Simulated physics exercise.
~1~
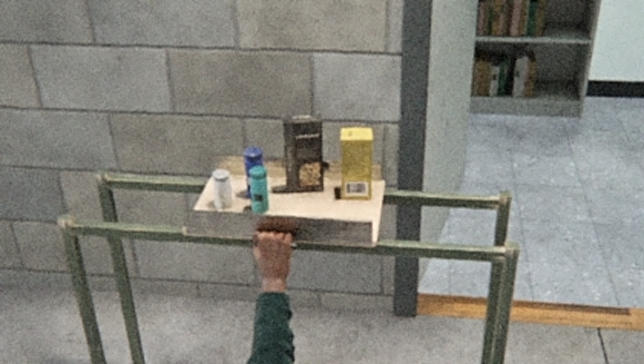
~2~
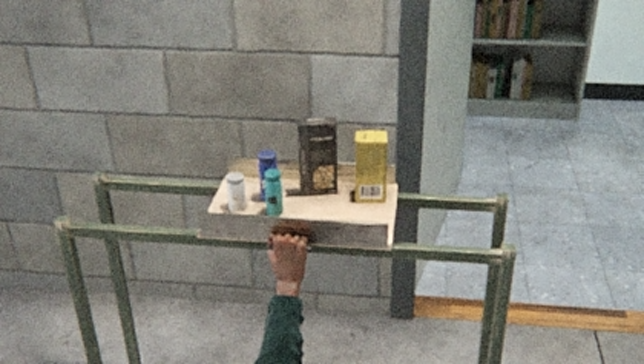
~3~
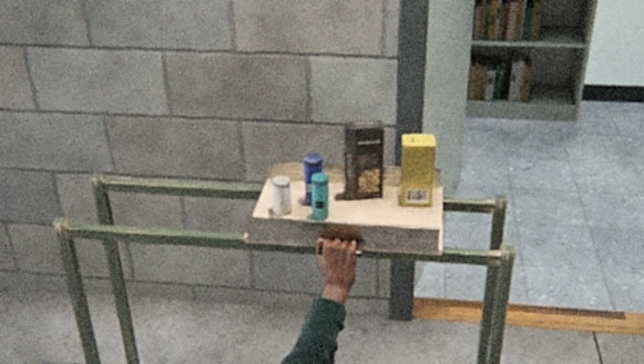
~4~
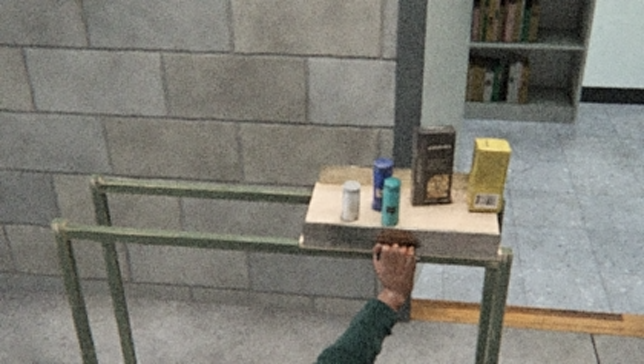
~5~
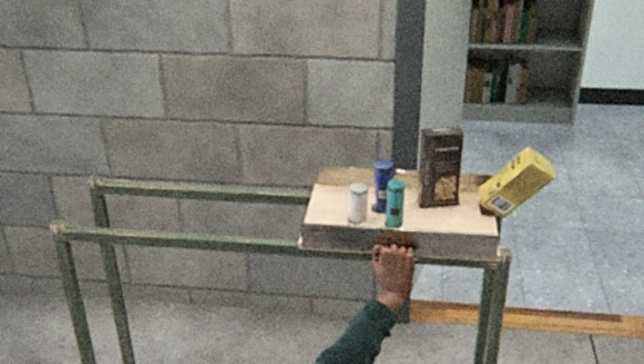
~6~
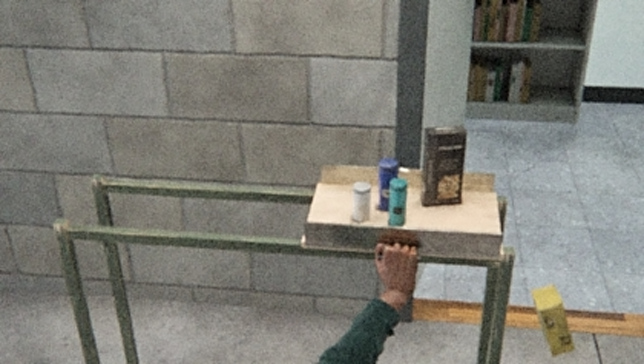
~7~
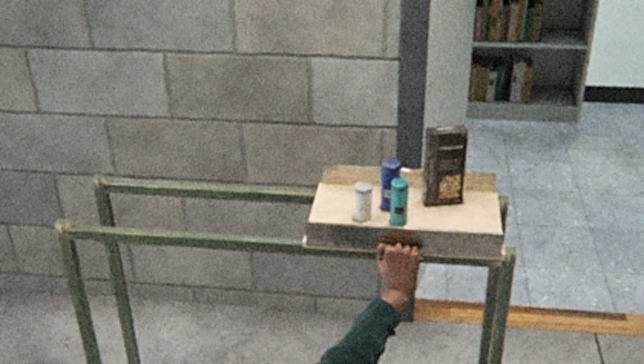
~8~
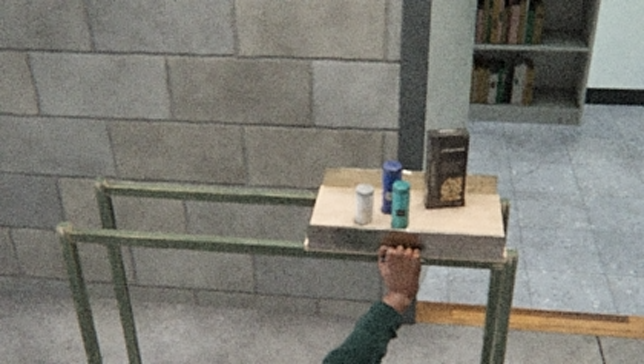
A hand slides a loaded tray right until it stops and the yellow carton topples off.
